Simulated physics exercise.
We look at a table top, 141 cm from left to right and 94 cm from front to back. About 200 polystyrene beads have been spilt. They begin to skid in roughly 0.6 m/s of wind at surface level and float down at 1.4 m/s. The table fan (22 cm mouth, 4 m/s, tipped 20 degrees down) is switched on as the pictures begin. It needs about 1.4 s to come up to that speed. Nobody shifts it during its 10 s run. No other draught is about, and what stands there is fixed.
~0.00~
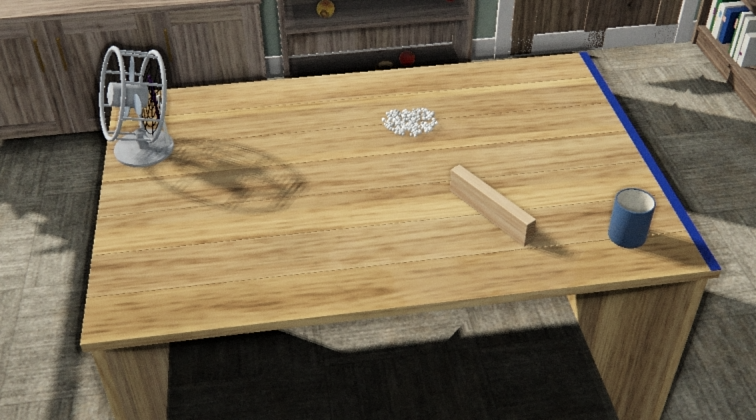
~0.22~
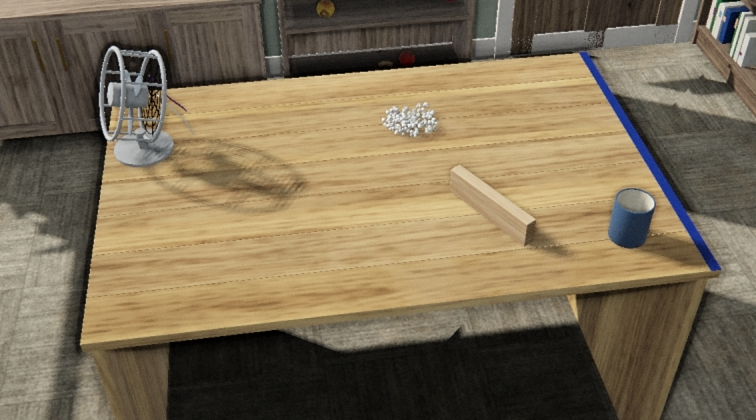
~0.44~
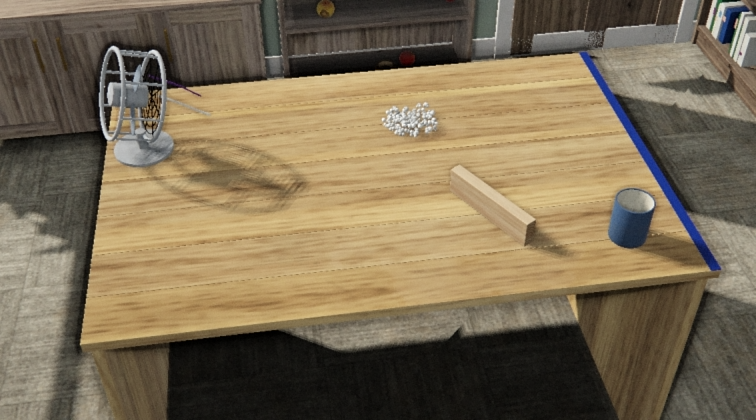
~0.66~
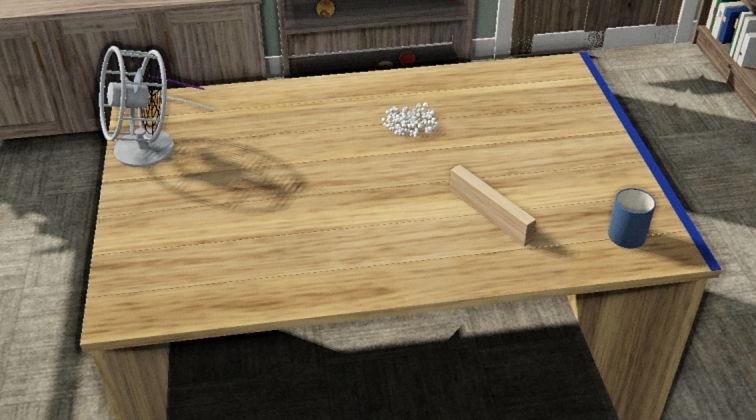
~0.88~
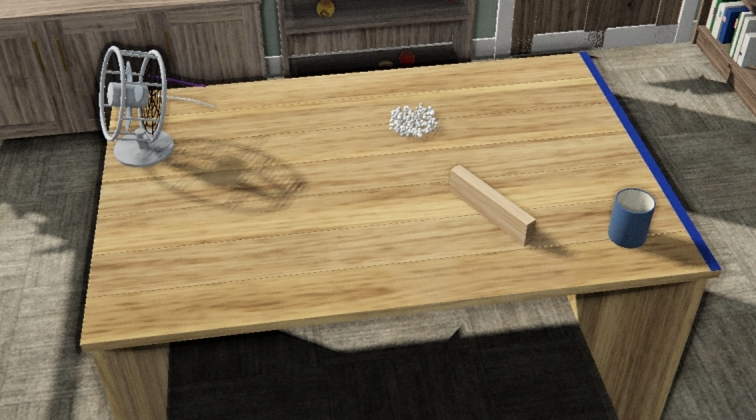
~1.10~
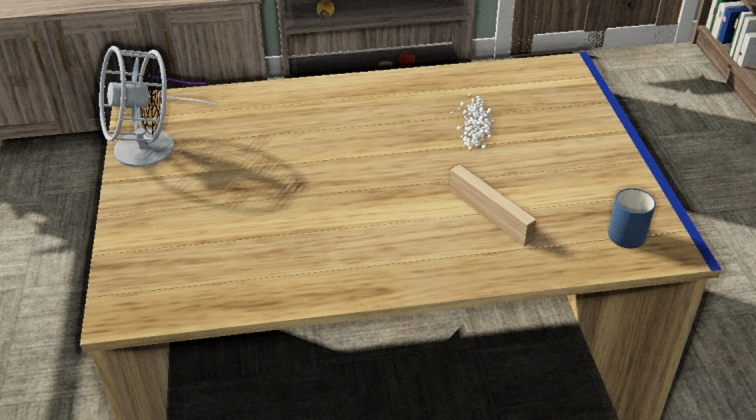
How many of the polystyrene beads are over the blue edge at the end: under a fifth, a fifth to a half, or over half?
Of the polystyrene beads, above half end over the blue edge.
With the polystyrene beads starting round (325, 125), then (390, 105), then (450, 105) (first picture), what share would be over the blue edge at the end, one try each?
In turn about 90 %, 60 %, 100 %.
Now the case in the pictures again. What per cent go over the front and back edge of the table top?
Roughly 0 % front, 0 % back.
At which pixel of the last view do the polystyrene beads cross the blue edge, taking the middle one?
At about (637, 133).
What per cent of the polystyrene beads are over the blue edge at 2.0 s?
Near 100 %.
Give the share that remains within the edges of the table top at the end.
About 0 %.
After 2.0 s, 2 % are on the move or not yet settled, 100 % are over the blue edge.
After 3.2 s, 0 % are on the move or not yet settled, 100 % are over the blue edge.
After 5.5 s, 0 % are on the move or not yet settled, 100 % are over the blue edge.
After 10.0 s, at the end, 100 % are over the blue edge.
